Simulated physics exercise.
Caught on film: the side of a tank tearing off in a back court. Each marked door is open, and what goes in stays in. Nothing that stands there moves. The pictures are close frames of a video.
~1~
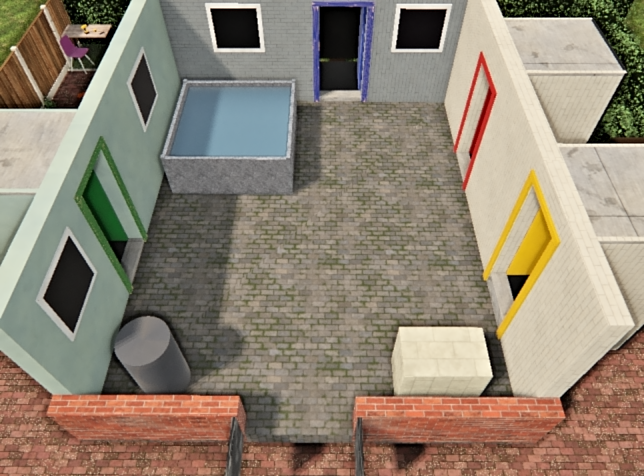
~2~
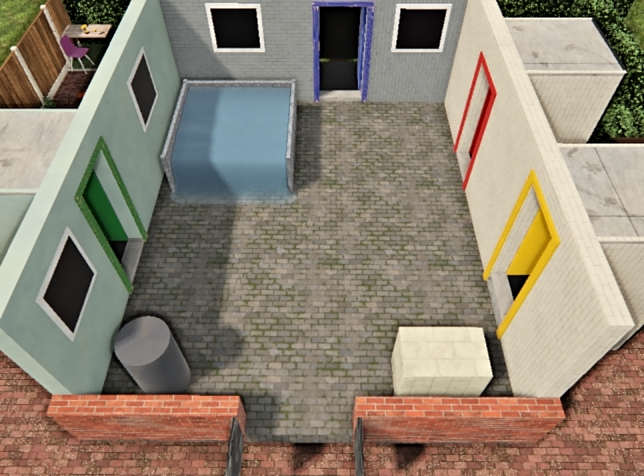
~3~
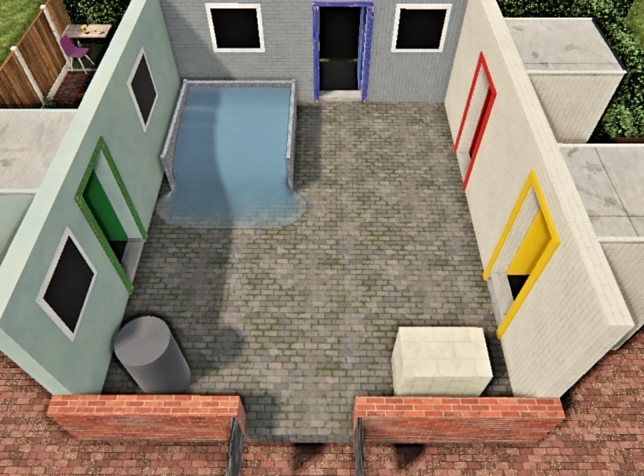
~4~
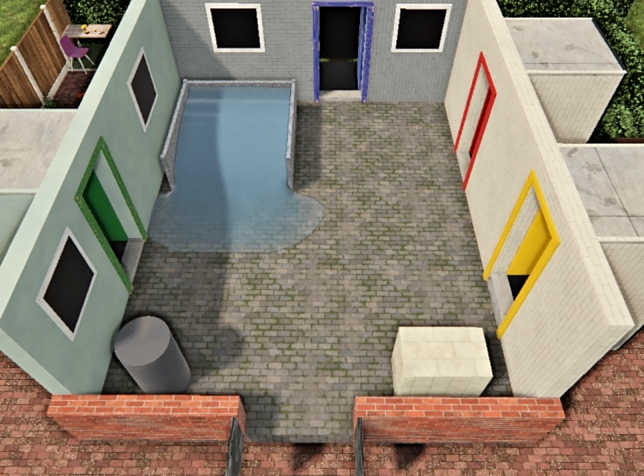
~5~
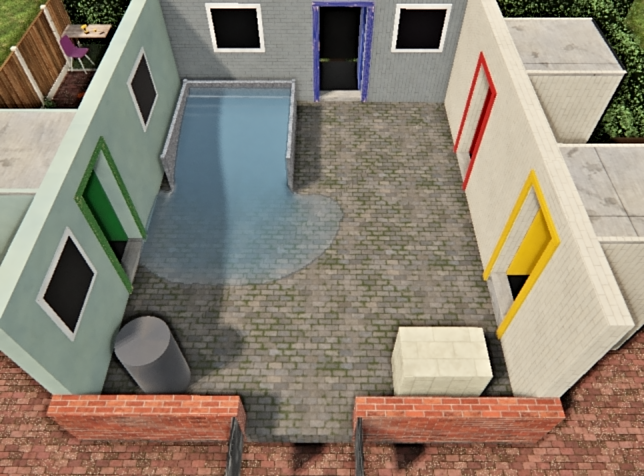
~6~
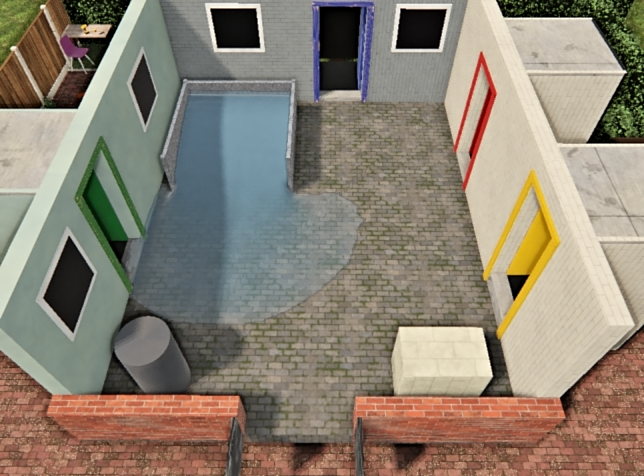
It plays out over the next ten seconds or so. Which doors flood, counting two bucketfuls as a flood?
The yellow door stays under that; the red door takes more than that; the green door takes more than that; the blue door stays under that.
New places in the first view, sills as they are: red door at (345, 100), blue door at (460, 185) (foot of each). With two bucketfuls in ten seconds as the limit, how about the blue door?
Then: Blue holds.
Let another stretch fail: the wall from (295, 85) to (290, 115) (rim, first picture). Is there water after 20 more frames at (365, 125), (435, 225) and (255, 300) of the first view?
In that order: Under water, wet, dry.
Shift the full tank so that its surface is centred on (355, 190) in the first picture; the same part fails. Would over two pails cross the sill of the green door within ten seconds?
Then: The green one stays under.
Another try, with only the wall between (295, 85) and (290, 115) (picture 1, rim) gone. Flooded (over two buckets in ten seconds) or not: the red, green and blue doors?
In short: The red one lets more in, the green one lets less in, the blue one goes over.
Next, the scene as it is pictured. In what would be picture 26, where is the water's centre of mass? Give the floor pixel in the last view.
I would point to (257, 277).
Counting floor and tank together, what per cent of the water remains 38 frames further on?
Close to 76 %.
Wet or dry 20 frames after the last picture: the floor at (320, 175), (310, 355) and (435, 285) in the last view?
In that order: Free of water, covered, covered.
A moment on, water covers 45 % of the floor; the yellow door not reached, the red door not reached, the green door under two buckets in, the blue door not reached.
Next, water covers 55 % of the floor; the yellow door not reached, the red door not reached, the green door over two buckets in, the blue door not reached.
Then, water covers 55 % of the floor; the yellow door wet at the sill, nothing in, the red door not reached, the green door over two buckets in, the blue door not reached.
Later, water covers 80 % of the floor; the yellow door wet at the sill, nothing in, the red door under two buckets in, the green door over two buckets in, the blue door not reached.
In the end, water covers 100 % of the floor; the yellow door wet at the sill, nothing in, the red door over two buckets in, the green door over two buckets in, the blue door wet at the sill, nothing in.
